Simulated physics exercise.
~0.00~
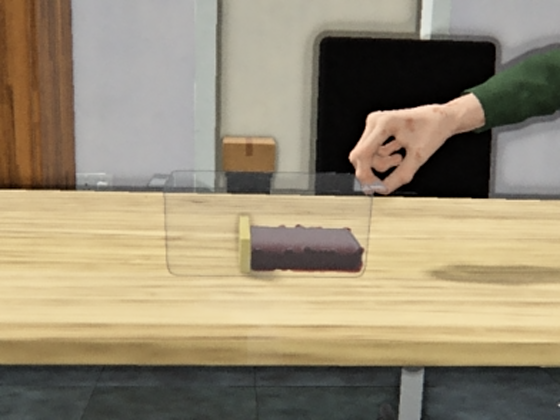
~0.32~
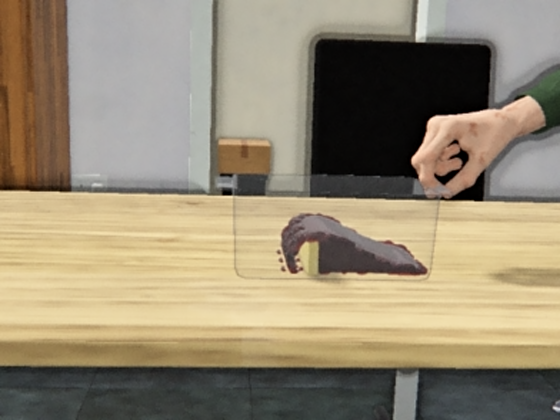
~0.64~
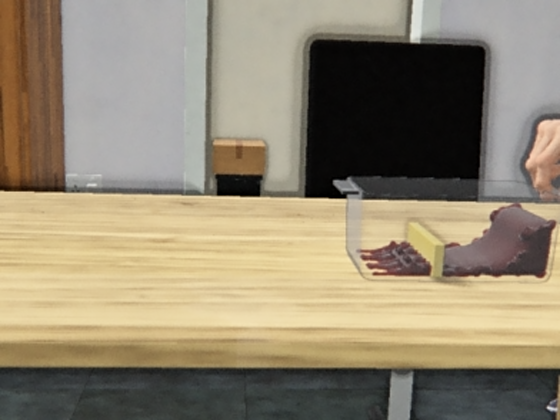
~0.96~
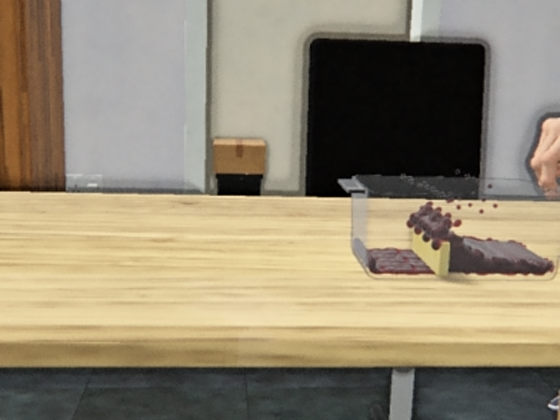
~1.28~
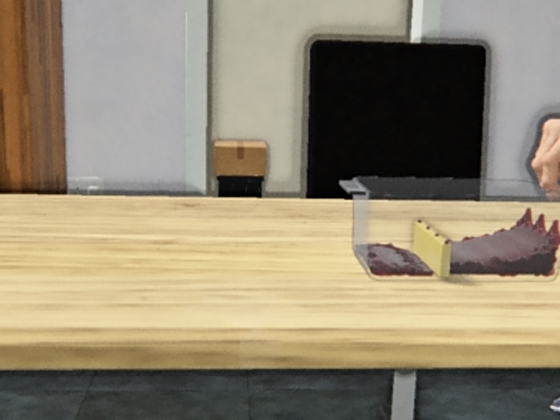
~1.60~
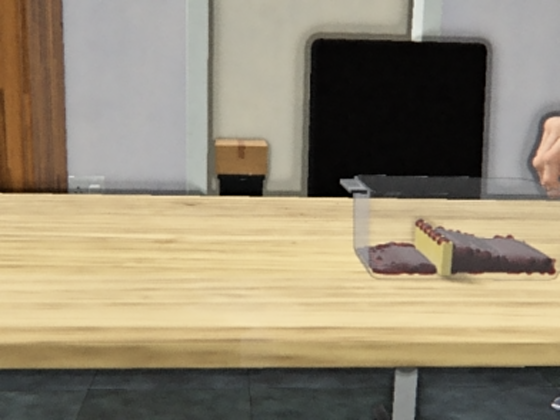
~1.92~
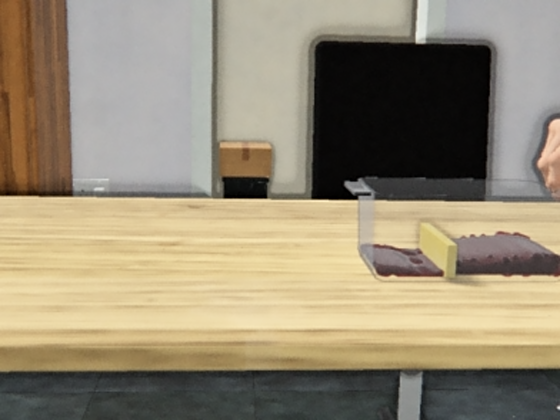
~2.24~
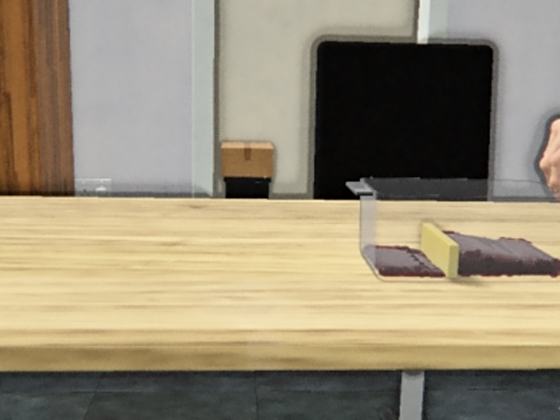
On a wooden tabletop, a hand sliding a clear divided tub rightward, dark liquid sloshing over the yellow divider and settling on both sides.
